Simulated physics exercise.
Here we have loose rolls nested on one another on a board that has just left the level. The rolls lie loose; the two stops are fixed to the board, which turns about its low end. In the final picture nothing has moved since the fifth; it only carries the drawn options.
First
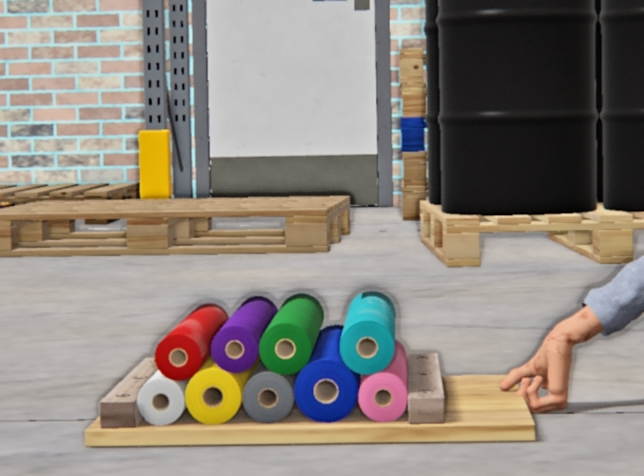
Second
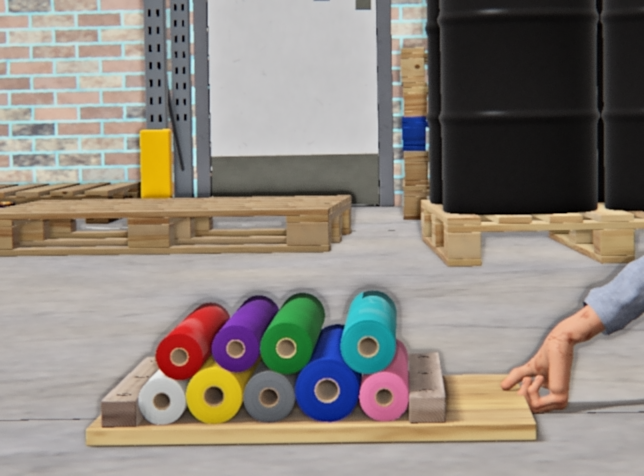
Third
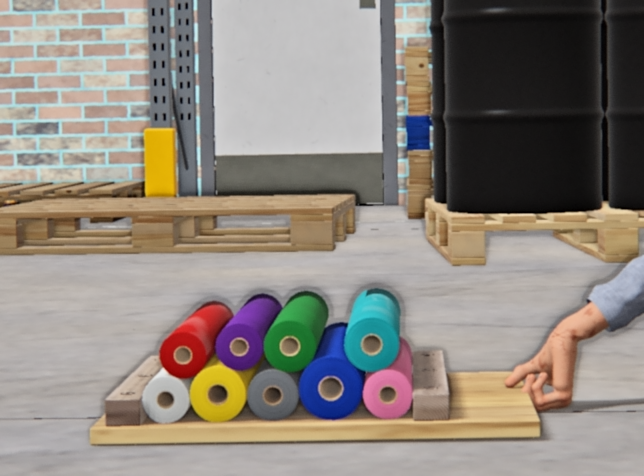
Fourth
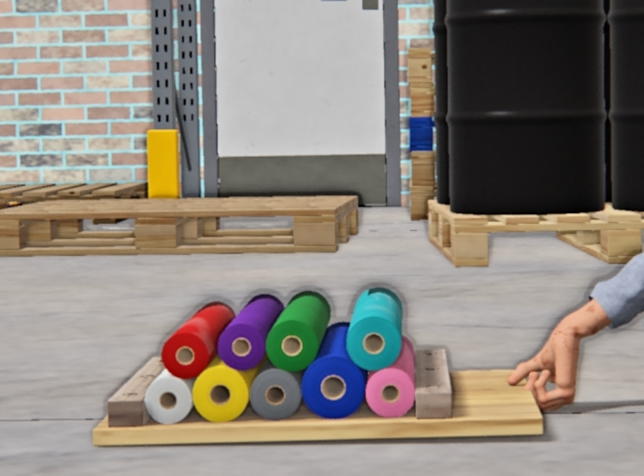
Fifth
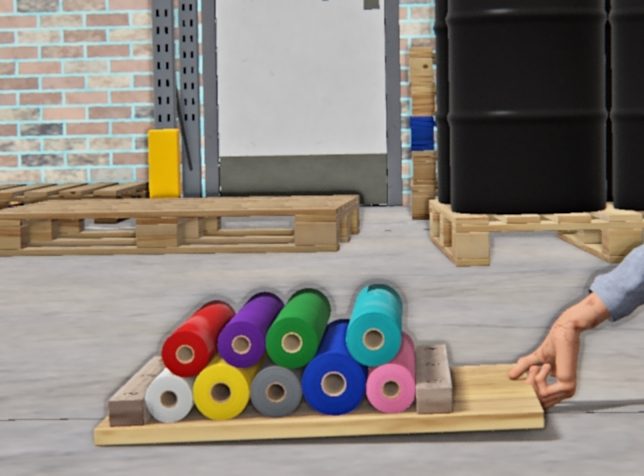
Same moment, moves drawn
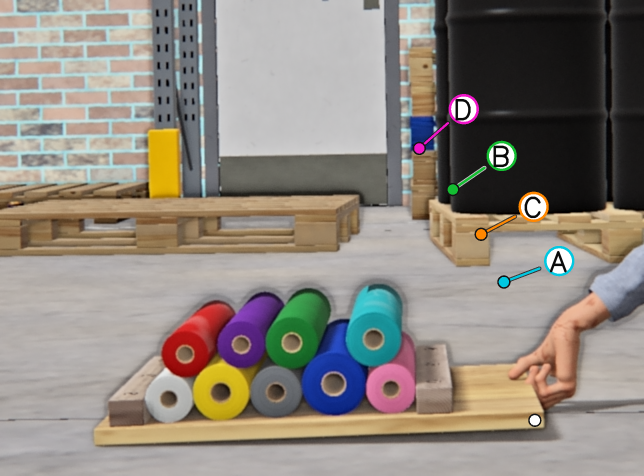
In a warehouse, a hand at the right held the end of a wooden board stacked with loose colourful rolls between two blocks, and raised that end very slightly while the rolls stayed nested together.
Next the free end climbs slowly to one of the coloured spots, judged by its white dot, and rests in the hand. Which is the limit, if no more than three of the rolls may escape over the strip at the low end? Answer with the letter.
The highest mark that will do is D.
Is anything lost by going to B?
Yes, at B.
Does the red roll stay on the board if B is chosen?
No, with B.
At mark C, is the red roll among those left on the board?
No, with C.
On the copy, A at (504, 282); B at (453, 190); C at (481, 234); D at (420, 149); the white dot at (535, 420).
On D. First, board at 21°.
Then, board at 40°.
Finally, board at 40°, three over the low batten (green, red, purple).
By contrast, A none over the low batten; B three over the low batten (green, red, purple); C three over the low batten (green, red, purple).
